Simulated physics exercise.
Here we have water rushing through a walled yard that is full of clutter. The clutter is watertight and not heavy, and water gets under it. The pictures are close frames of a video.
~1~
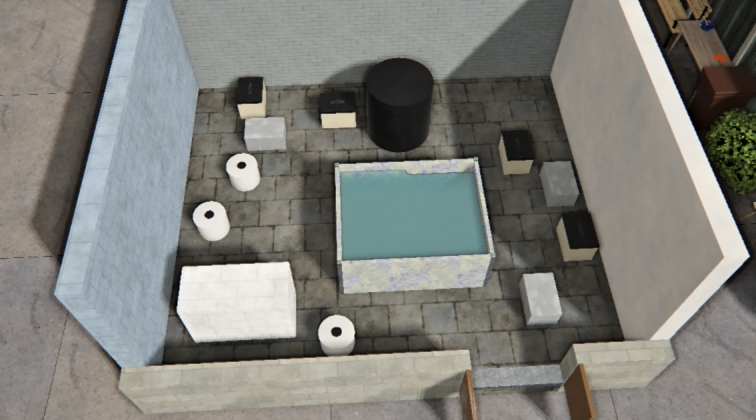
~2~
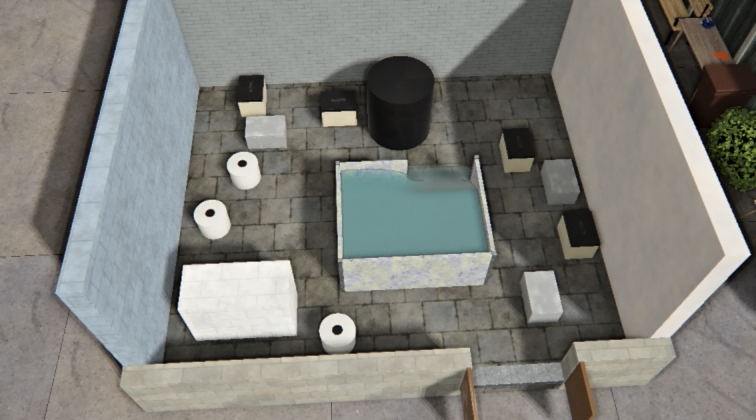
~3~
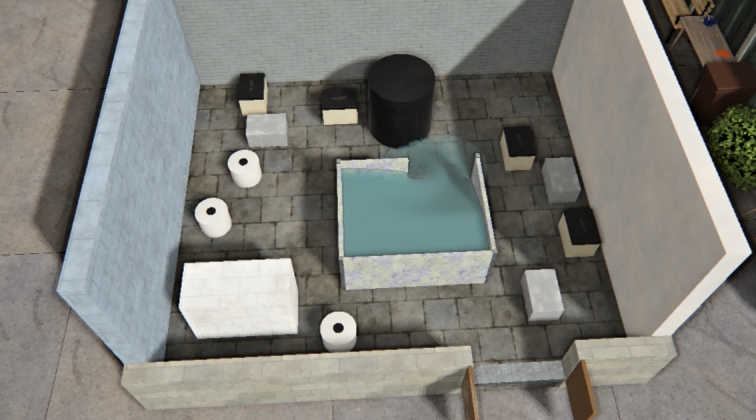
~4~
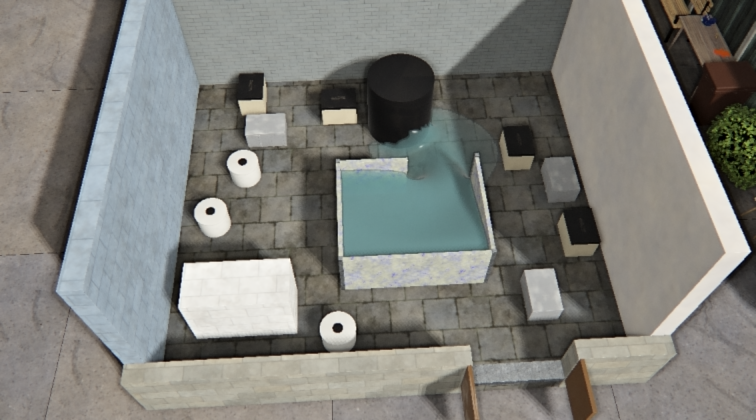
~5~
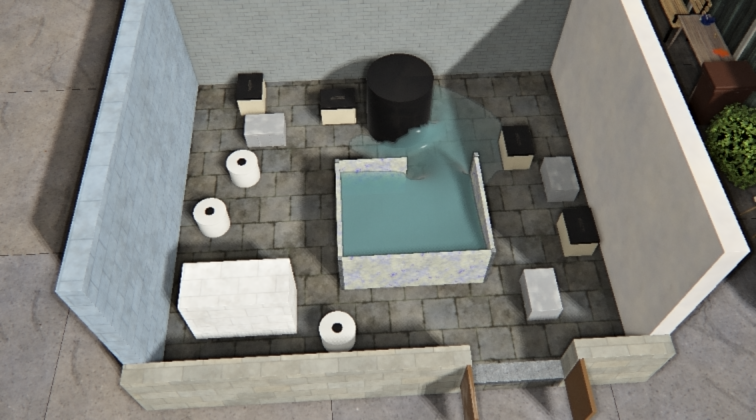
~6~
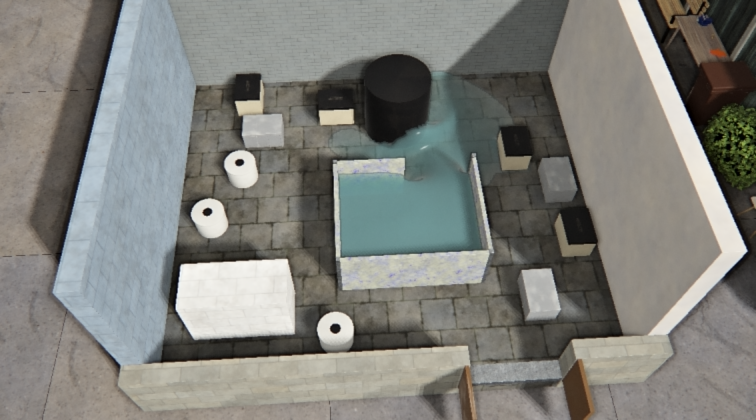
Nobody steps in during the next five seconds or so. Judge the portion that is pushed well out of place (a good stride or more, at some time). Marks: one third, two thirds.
That comes to two thirds or more.
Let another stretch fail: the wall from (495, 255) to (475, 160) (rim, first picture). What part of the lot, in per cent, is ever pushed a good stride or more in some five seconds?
Close to 70 %.
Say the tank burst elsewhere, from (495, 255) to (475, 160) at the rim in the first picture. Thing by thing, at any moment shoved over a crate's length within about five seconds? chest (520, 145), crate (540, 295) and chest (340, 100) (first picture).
As listed: Shifted that much, that far or more, pushed that far.
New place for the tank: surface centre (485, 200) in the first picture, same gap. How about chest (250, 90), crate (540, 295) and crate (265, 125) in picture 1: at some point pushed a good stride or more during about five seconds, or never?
In that order: Shifted that much, short of that, yes.
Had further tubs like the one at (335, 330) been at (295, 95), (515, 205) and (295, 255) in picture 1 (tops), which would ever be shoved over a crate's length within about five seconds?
In that order: That far or more, shifted that much, under that.
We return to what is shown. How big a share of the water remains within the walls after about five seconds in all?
Close to 96 %.
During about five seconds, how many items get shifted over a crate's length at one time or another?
The number is 9.
A moment on, 0 of 10 are well off their spots; 0 afloat.
Next, 1 of 10 are well off their spots; 0 afloat.
Later, 8 of 10 are well off their spots; 6 afloat.
In the end, 9 of 10 are well off their spots, and 9 have been at some point; 5 afloat.
